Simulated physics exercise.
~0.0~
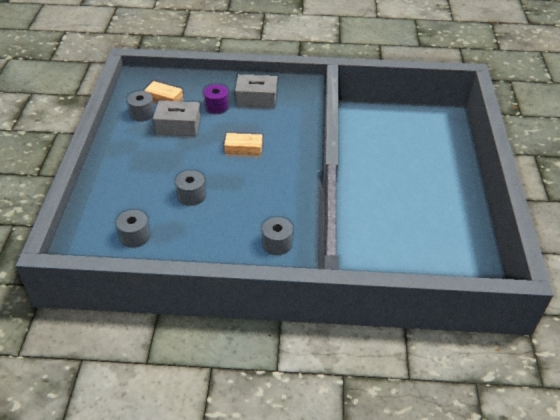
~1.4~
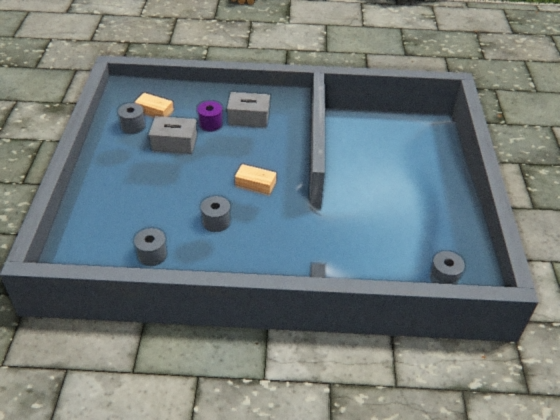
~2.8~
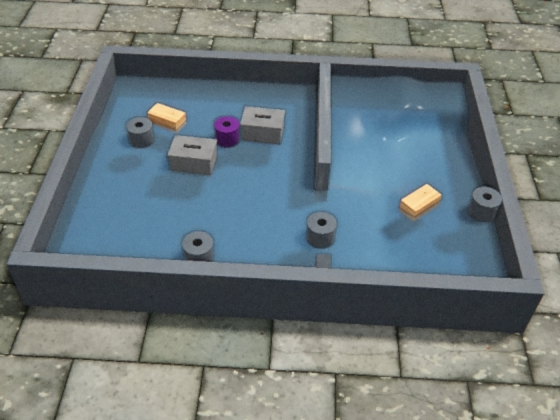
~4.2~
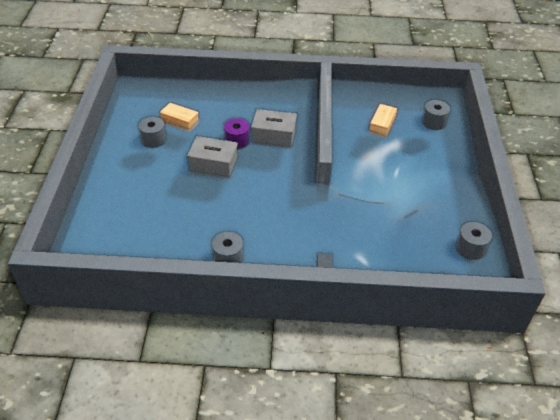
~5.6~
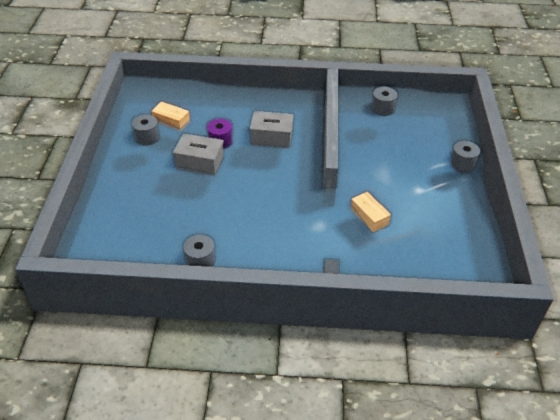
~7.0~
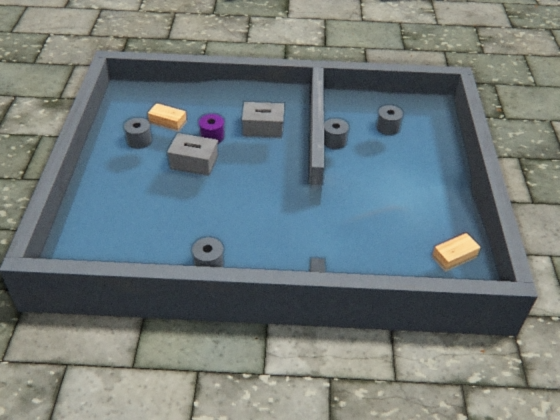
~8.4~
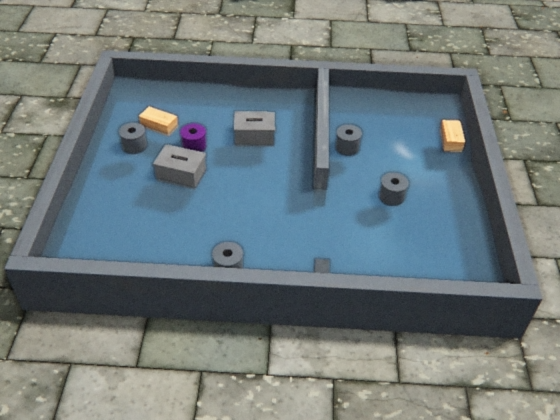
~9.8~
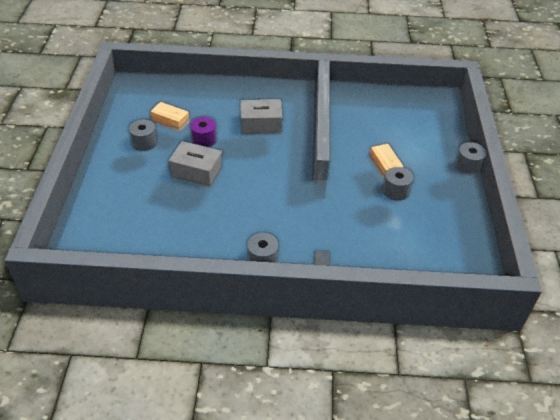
Water spread through a gap in the divider of a gray basin, carrying an orange block and two gray round tubs into the right side, where they circled around, while the purple tub and the other floating items drifted only slightly and stayed left.
